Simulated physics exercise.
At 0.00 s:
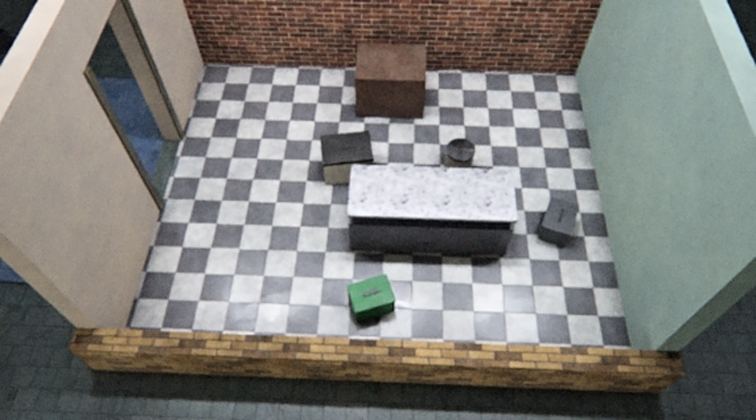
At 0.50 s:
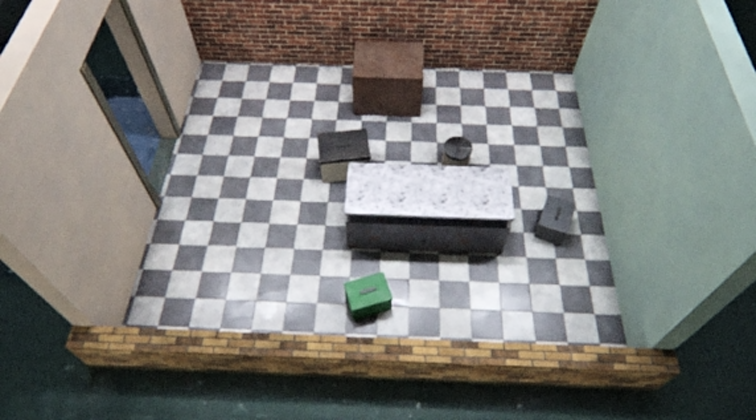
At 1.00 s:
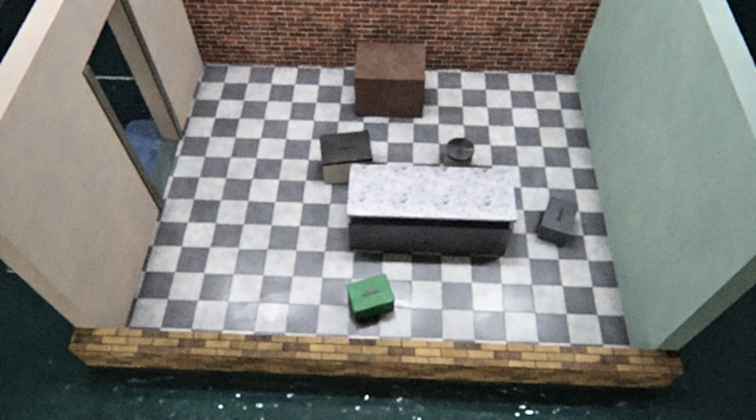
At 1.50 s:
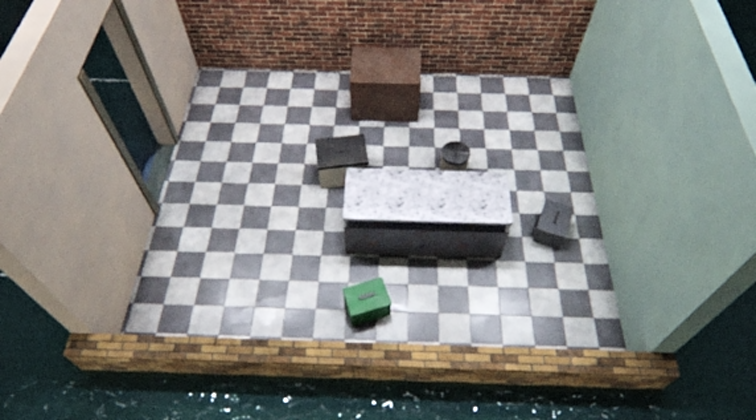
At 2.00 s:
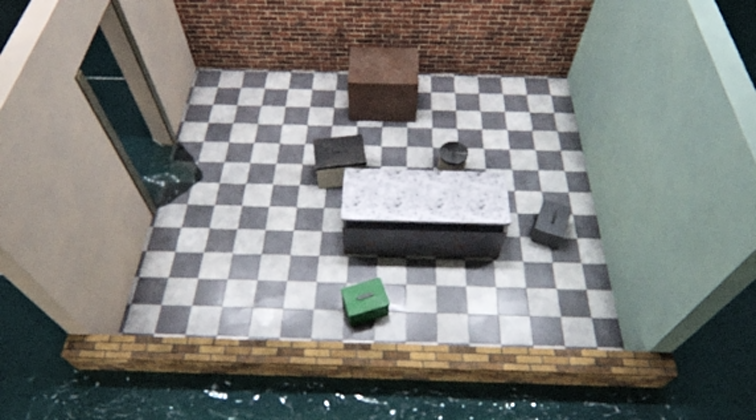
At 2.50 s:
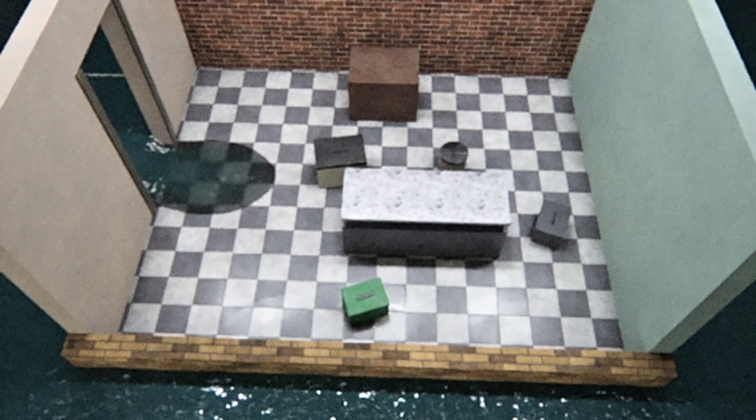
Checkered-floor room seen from above, dark water surrounding its walls, then spreading in through the left doorway across the tiles.
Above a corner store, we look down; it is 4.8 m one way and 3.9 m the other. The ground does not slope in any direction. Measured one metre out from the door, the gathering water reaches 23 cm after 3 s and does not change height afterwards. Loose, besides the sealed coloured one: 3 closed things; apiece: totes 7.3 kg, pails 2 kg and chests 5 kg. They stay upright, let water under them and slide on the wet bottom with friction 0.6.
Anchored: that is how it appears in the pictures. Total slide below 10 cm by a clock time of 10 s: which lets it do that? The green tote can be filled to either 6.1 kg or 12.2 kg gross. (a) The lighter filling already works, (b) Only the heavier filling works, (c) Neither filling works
(b) Only the heavier filling works.
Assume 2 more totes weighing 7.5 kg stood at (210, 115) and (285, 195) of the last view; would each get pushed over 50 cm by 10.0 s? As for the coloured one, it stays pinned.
In that order: Within it, beyond it.
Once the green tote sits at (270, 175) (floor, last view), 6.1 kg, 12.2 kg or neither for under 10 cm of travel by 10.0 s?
Short answer: No load.
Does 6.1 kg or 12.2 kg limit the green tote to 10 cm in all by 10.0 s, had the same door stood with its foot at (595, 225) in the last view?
There just the heavier succeeds.
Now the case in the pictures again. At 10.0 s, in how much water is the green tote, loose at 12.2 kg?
Something like 5 centimetres.
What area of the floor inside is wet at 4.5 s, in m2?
Wet area: Approx. 9.0 m2.
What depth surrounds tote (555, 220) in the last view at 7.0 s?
I'd say some 3 cm.
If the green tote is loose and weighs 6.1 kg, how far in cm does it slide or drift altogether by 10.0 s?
150 cm, roughly.
After 3.5 s the green tote would be 0 cm from its start with 6.1 kg and 0 cm from its start with 12.2 kg; 0 cm of water round it then.
After 4.5 s the green tote would be 8 cm from its start with 6.1 kg and 0 cm from its start with 12.2 kg; 4 cm of water round it then.
After 7.0 s the green tote would be 83 cm from its start with 6.1 kg and 0 cm from its start with 12.2 kg; 5 cm of water round it then.
After 10.0 s the green tote would be 124 cm from its start with 6.1 kg and 0 cm from its start with 12.2 kg; 5 cm of water round it then.
